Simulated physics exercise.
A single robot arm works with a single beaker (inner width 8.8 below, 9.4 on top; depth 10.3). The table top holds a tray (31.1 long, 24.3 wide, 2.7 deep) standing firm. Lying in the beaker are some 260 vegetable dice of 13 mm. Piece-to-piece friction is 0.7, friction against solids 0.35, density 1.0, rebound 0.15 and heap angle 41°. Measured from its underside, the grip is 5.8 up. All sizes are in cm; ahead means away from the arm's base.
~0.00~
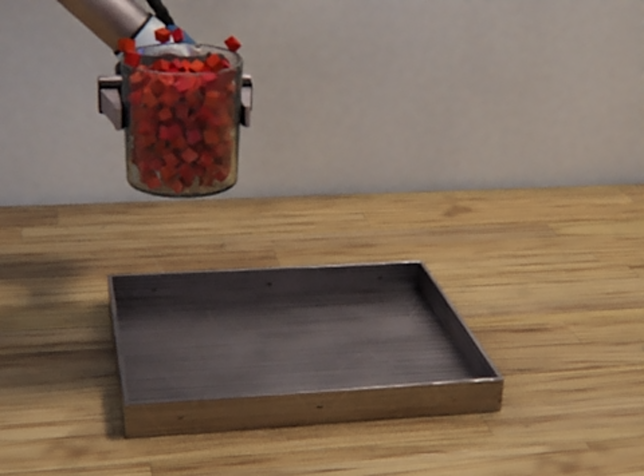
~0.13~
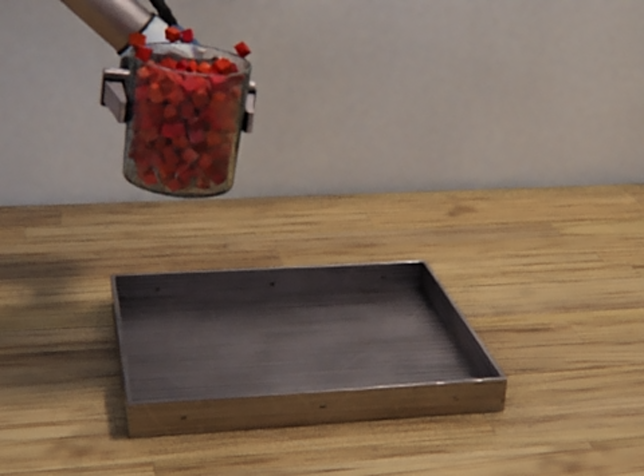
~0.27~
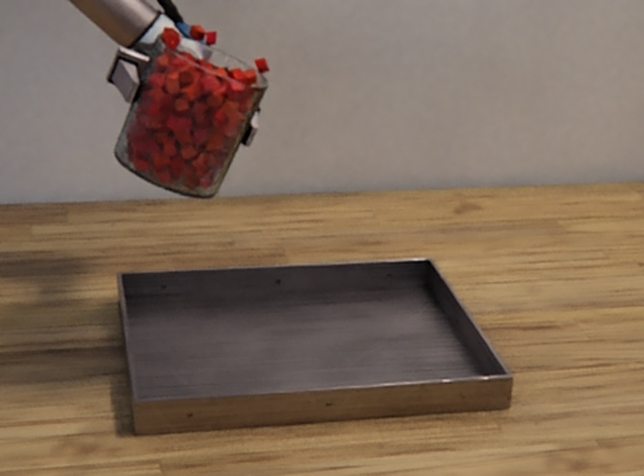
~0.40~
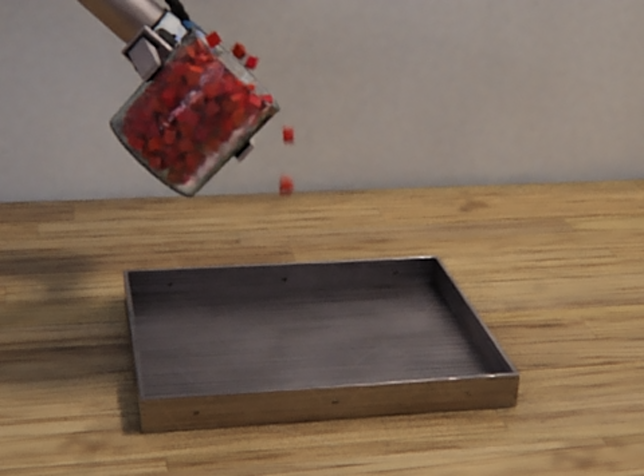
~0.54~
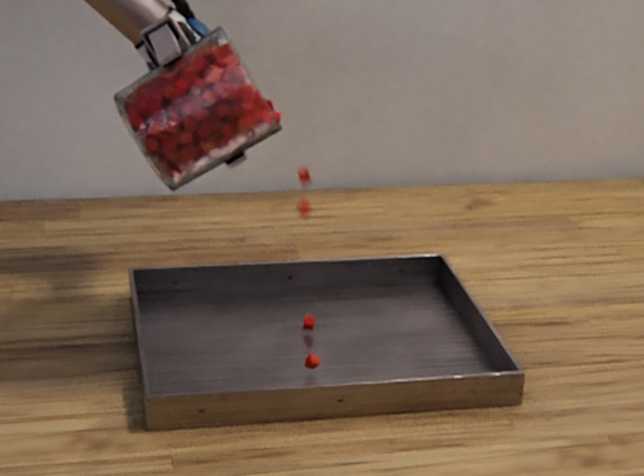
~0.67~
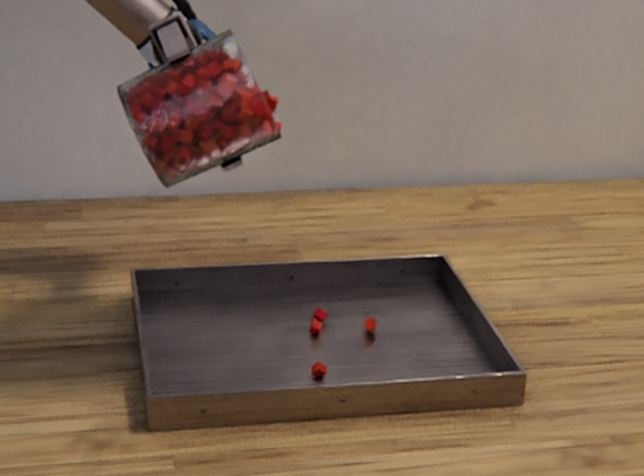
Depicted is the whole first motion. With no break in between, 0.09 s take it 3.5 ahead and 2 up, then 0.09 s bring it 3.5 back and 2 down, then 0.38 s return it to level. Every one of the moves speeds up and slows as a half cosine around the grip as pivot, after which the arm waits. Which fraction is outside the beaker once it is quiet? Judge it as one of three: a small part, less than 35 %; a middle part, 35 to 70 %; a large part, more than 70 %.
A middle part, 35 to 70 %.
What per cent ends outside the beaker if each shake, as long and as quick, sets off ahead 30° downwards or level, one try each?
About 15 and 25 per cent.
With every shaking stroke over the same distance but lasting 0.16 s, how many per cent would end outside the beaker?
In that case it would be near 10 percent.
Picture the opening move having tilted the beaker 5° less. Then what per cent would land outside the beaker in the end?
Estimate: Close to 40 per cent.
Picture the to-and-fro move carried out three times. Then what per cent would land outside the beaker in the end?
About 70 per cent, then.
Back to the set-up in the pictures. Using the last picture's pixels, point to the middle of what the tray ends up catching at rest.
Around pixel (380, 334).
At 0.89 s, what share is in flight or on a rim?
It amounts to roughly 40 in a hundred.
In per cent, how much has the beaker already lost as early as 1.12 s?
Roughly 55 per cent by then.
After 0.89 s, tilted 63° forward, highest piece 26 above the table; 153 in the beaker, 4 in the tray, 106 in flight or on a rim.
After 1.12 s, tilted 13° forward, highest piece 27 above the table; 137 in the tray, 123 in the beaker, 3 in flight or on a rim.
After 1.43 s, level, highest piece 26 above the table; 140 in the tray, 123 in the beaker.
After 2.48 s, level, highest piece 26 above the table; 140 in the tray, 123 in the beaker.
In the end, 140 in the tray, 123 in the beaker. That is 53 % outside the beaker.
